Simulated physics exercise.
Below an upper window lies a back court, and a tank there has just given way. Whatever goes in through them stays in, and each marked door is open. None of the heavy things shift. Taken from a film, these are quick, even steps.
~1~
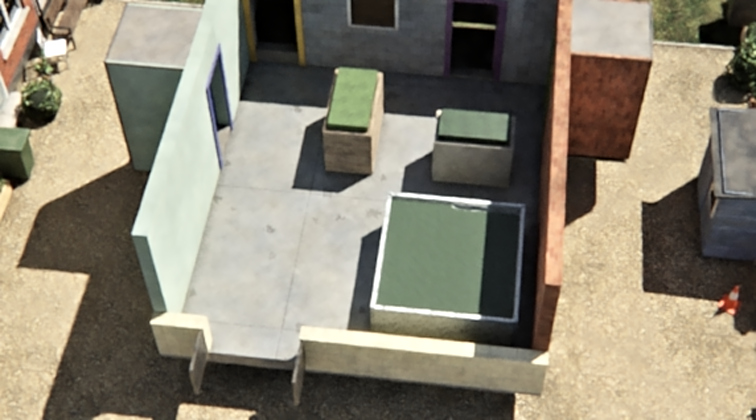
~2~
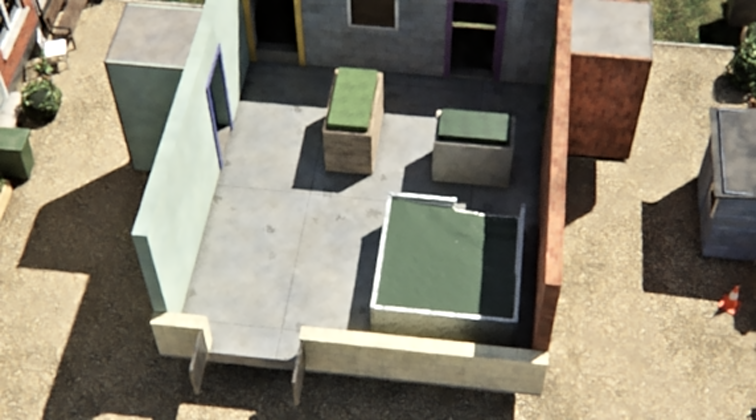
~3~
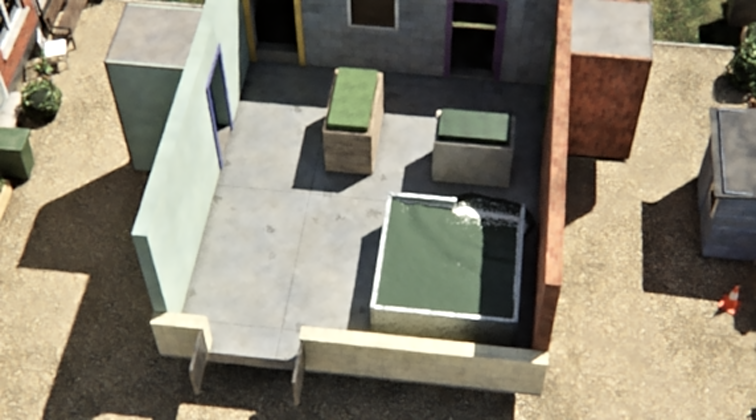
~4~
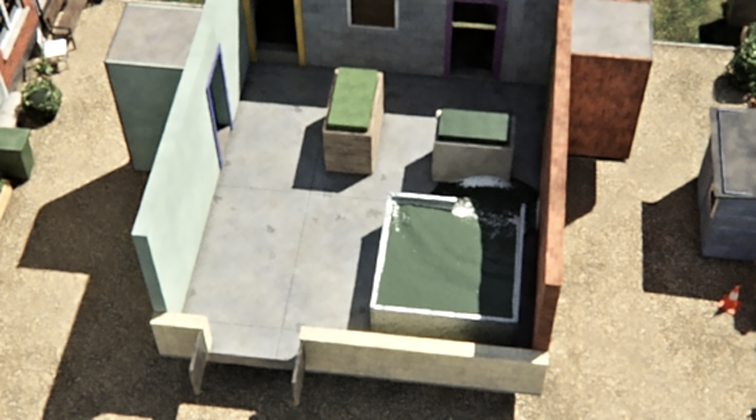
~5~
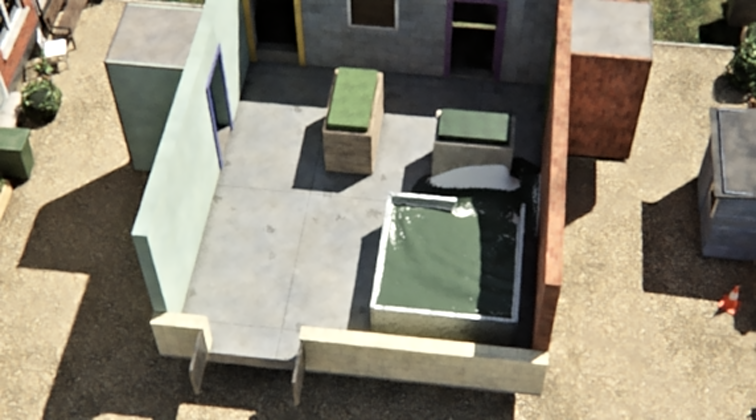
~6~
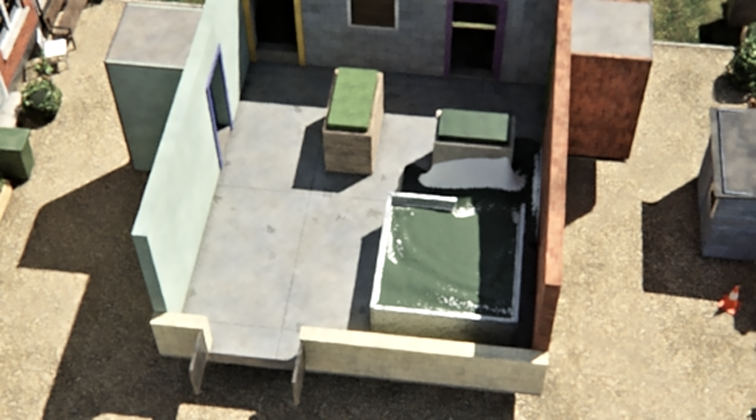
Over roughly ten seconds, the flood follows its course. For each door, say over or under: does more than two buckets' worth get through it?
Green door: Too much gets in there; blue door: Not too much gets in there; yellow door: Not too much gets in there; purple door: Too much gets in there.
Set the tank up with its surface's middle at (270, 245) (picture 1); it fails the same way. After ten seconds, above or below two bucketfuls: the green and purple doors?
Lab note - green door: Above the limit; purple door: Above the limit.
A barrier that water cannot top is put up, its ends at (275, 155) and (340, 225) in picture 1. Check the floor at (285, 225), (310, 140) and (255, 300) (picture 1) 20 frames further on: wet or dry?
Taking the three spots in turn, they are unwetted, inundated and inundated.
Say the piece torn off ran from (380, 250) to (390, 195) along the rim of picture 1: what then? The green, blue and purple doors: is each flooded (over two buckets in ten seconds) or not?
Result: Green door tops it, blue door tops it, purple door misses it.
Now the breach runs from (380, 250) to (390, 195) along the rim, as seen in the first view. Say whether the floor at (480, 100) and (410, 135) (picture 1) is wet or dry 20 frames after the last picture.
In turn: Clear, not flooded.
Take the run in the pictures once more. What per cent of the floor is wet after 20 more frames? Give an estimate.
It comes to roughly 70 in a hundred.
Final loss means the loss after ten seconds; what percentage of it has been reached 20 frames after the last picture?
My reading is about 20 per cent.
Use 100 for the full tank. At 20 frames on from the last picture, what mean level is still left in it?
I'd put it near 44 per cent.
A moment on, water covers 20 % of the floor; the green door wet at the sill, nothing in, the blue door not reached, the yellow door not reached, the purple door not reached.
Next, water covers 45 % of the floor; the green door under two buckets in, the blue door not reached, the yellow door not reached, the purple door under two buckets in.
Then, water covers 70 % of the floor; the green door over two buckets in, the blue door wet at the sill, nothing in, the yellow door wet at the sill, nothing in, the purple door far over two buckets in.
Later, water covers 95 % of the floor; the green door over two buckets in, the blue door wet at the sill, nothing in, the yellow door wet at the sill, nothing in, the purple door far over two buckets in.
In the end, water covers 100 % of the floor; the green door far over two buckets in, the blue door under two buckets in, the yellow door wet at the sill, nothing in, the purple door far over two buckets in.
